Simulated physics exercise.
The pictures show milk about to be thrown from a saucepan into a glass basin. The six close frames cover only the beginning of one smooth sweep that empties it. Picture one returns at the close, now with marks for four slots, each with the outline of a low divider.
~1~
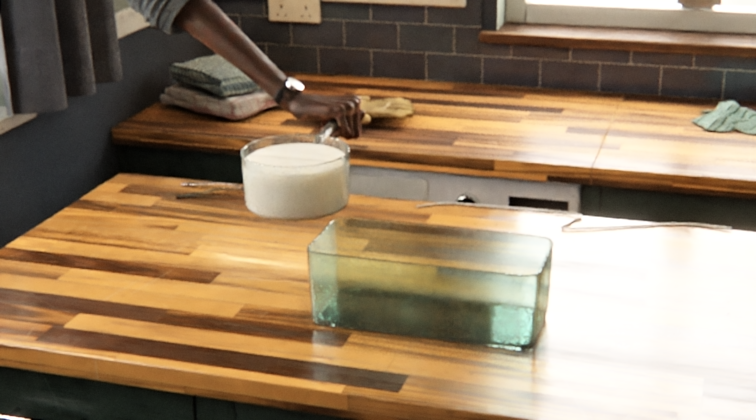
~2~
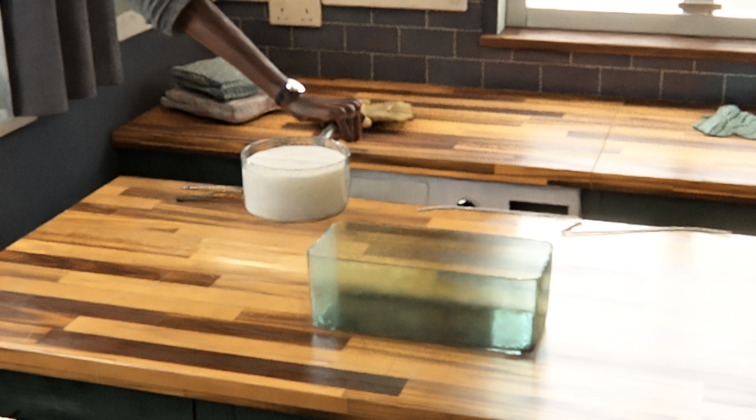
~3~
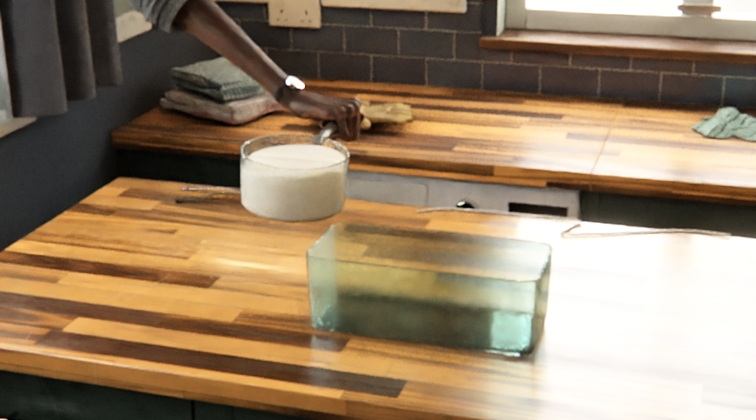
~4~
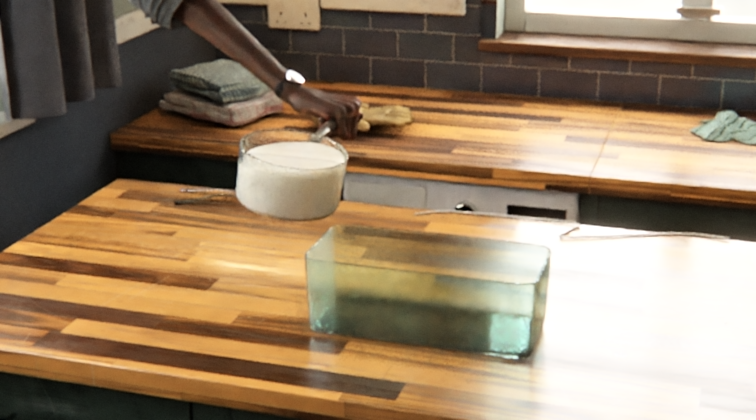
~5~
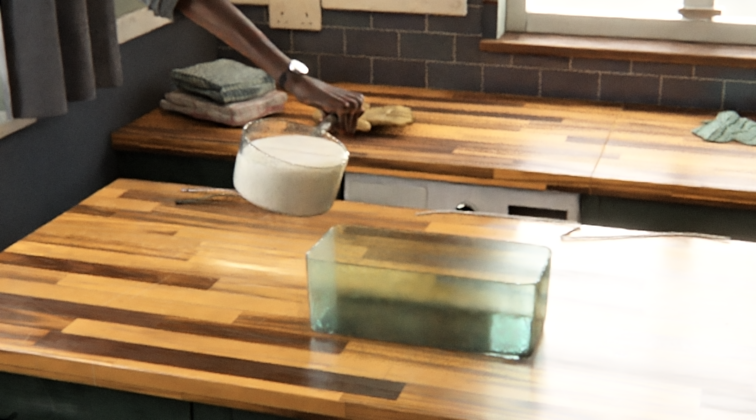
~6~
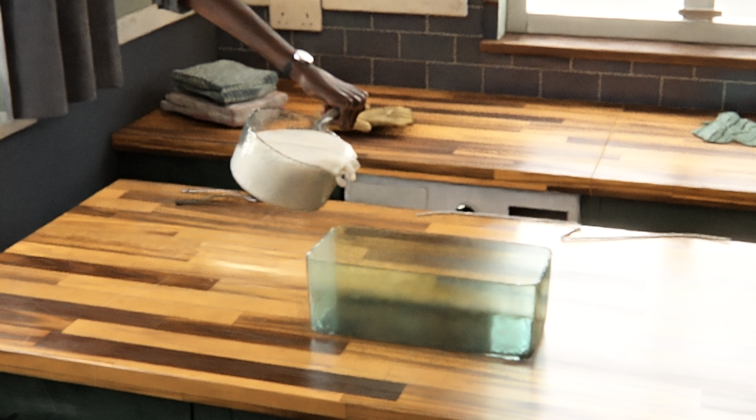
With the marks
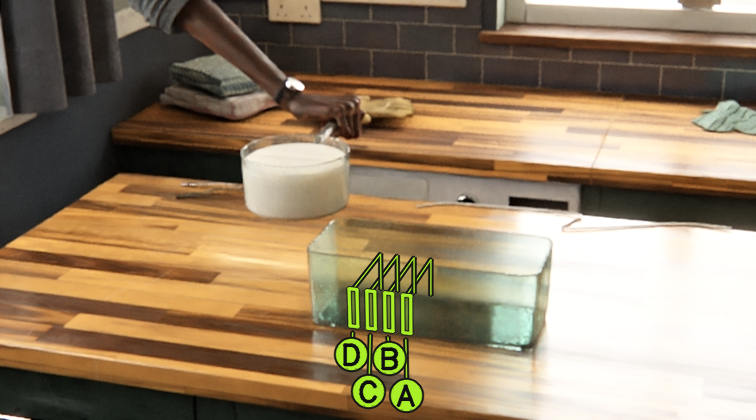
In a kitchen with striped wooden counters, a hand held a clear pan of milk near a glass basin, then gradually tilted it to the right until milk just came over its lip.
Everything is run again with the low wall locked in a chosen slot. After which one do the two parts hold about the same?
Go for A.
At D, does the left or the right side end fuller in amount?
The right side.
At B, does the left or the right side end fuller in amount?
The right one.
In lime, A at (405, 339); B at (387, 336); C at (370, 334); D at (352, 332).
Choosing A, about 47 % ends left of the wall and 53 % right of it.
Choosing B, about 13 % ends left of the wall and 87 % right of it.
Choosing C, about 4 % ends left of the wall and 95 % right of it.
Choosing D, about 3 % ends left of the wall and 97 % right of it.
